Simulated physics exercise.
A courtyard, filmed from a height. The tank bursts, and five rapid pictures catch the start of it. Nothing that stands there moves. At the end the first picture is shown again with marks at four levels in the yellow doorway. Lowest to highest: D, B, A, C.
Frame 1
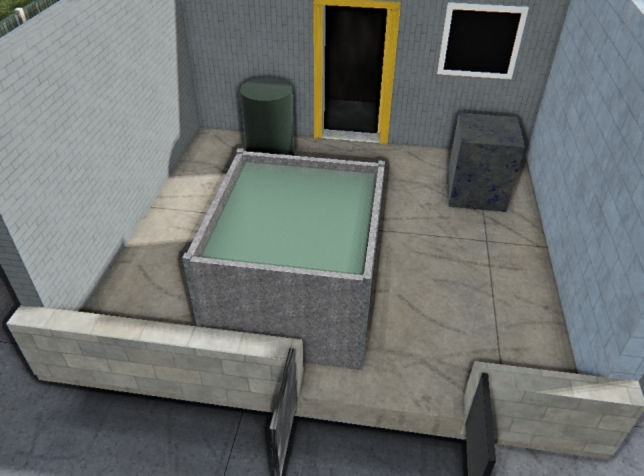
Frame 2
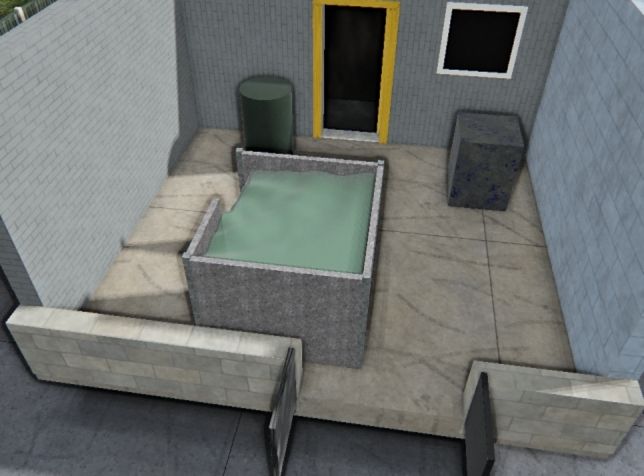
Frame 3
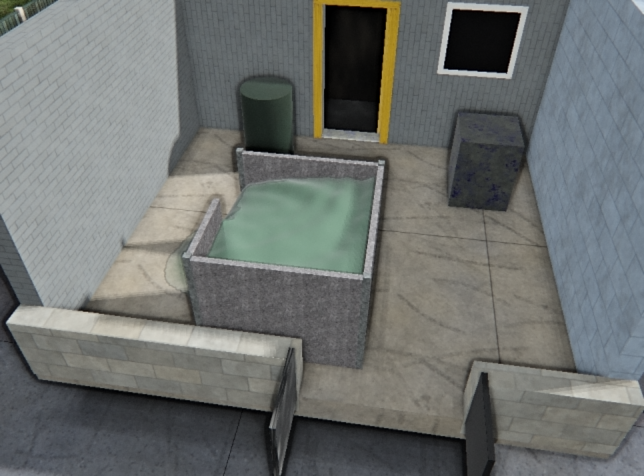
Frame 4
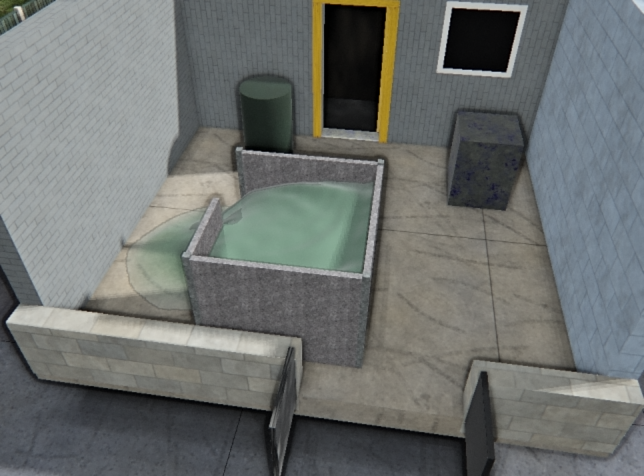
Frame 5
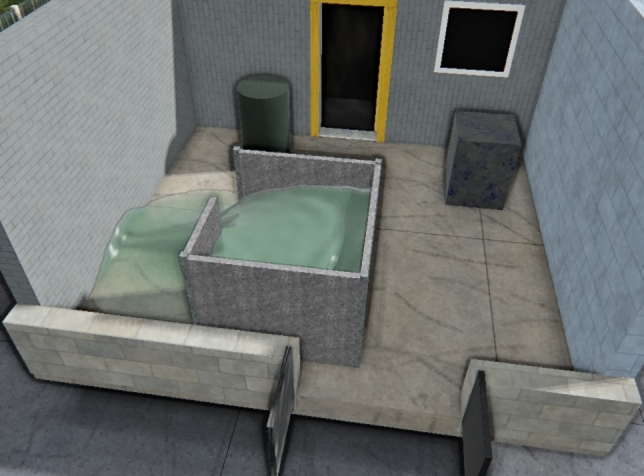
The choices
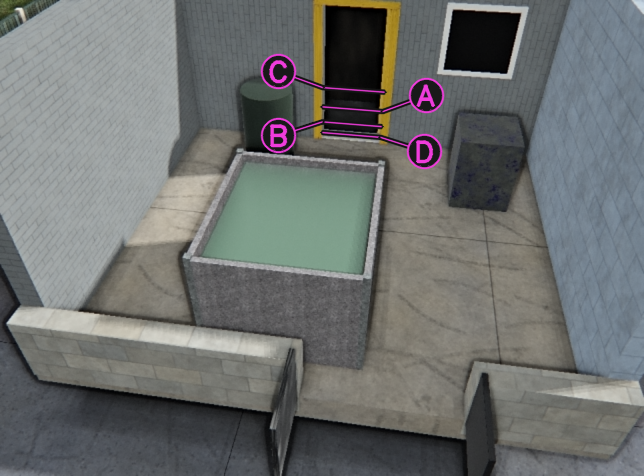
In a walled yard seen from above, green water lies still in a square stone tank near a yellow-framed doorway. A gap opens in the tank's left wall and the water inside ripples and sinks a little, then pours out across the paving on the left, spreading toward the side wall.
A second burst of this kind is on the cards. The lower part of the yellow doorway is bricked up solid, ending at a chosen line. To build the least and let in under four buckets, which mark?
Mark D just does it.
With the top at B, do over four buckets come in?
No, not at all.
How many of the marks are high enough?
All of them.
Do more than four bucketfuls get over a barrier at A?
No, that is safe.
On the marked copy, A at (352, 109); B at (351, 124); C at (353, 89); D at (351, 134); from the bottom up D, B, A, C.
For mark A, nothing gets over.
For mark B, nothing gets over.
For mark C, nothing gets over.
For mark D, a bucket or two gets in.
